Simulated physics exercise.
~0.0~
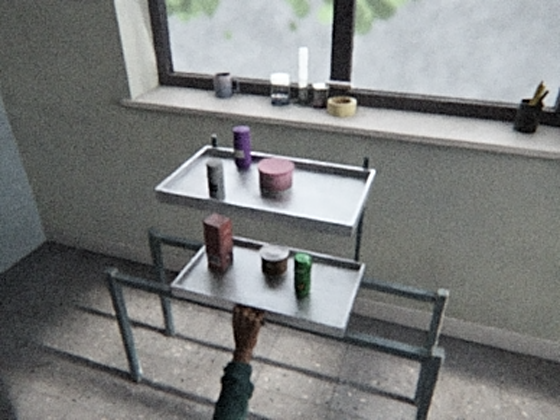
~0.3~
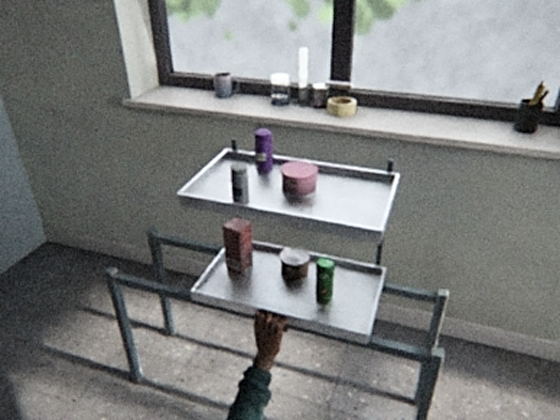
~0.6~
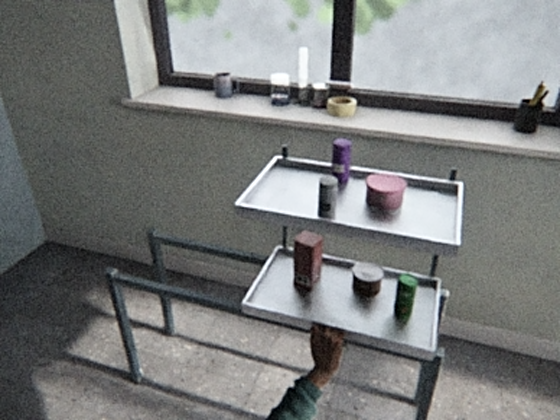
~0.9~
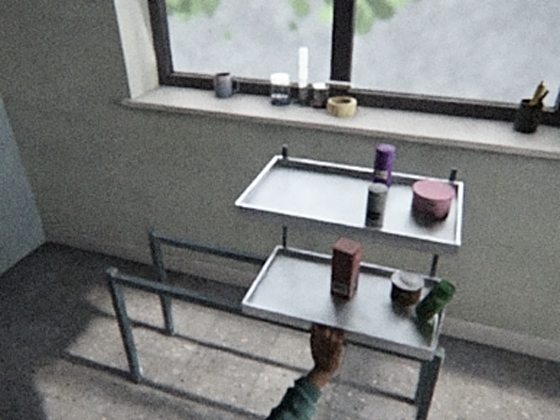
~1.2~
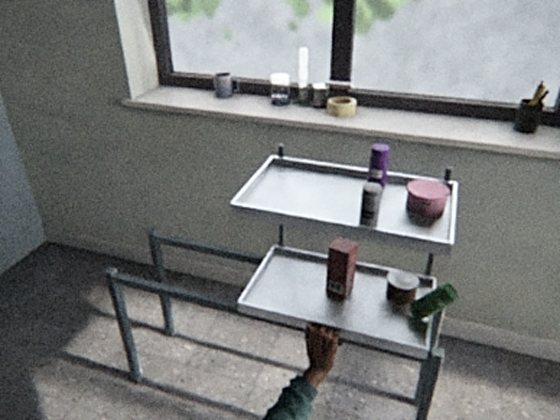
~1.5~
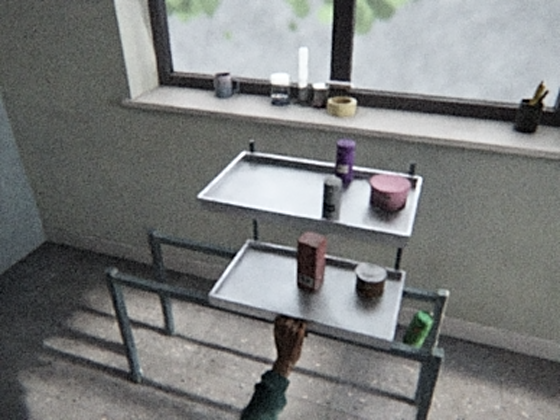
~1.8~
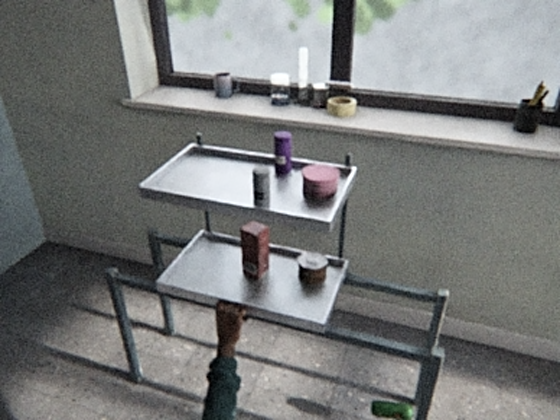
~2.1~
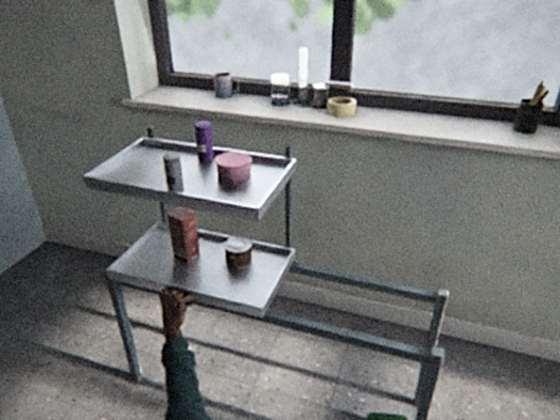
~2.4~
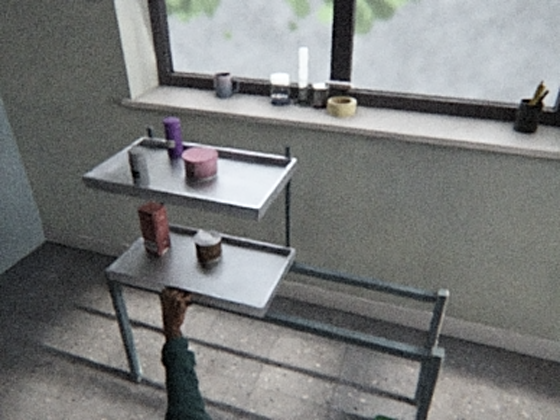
A two-tiered metal rack tray, with a dark-sleeved arm reaching to its lower shelf, slides right along rails beneath a window. It stops at the right end, and the red carton, brown tub, grey shaker, purple shaker and pink tub all slide on toward the right of their shelves. The green can tips over the lower shelf's right edge. As the tray heads back left, the can drops to the floor and lies on its side. The tray halts at the left end, and the five remaining items slide left, finishing upright near their starting spots on the shelves.
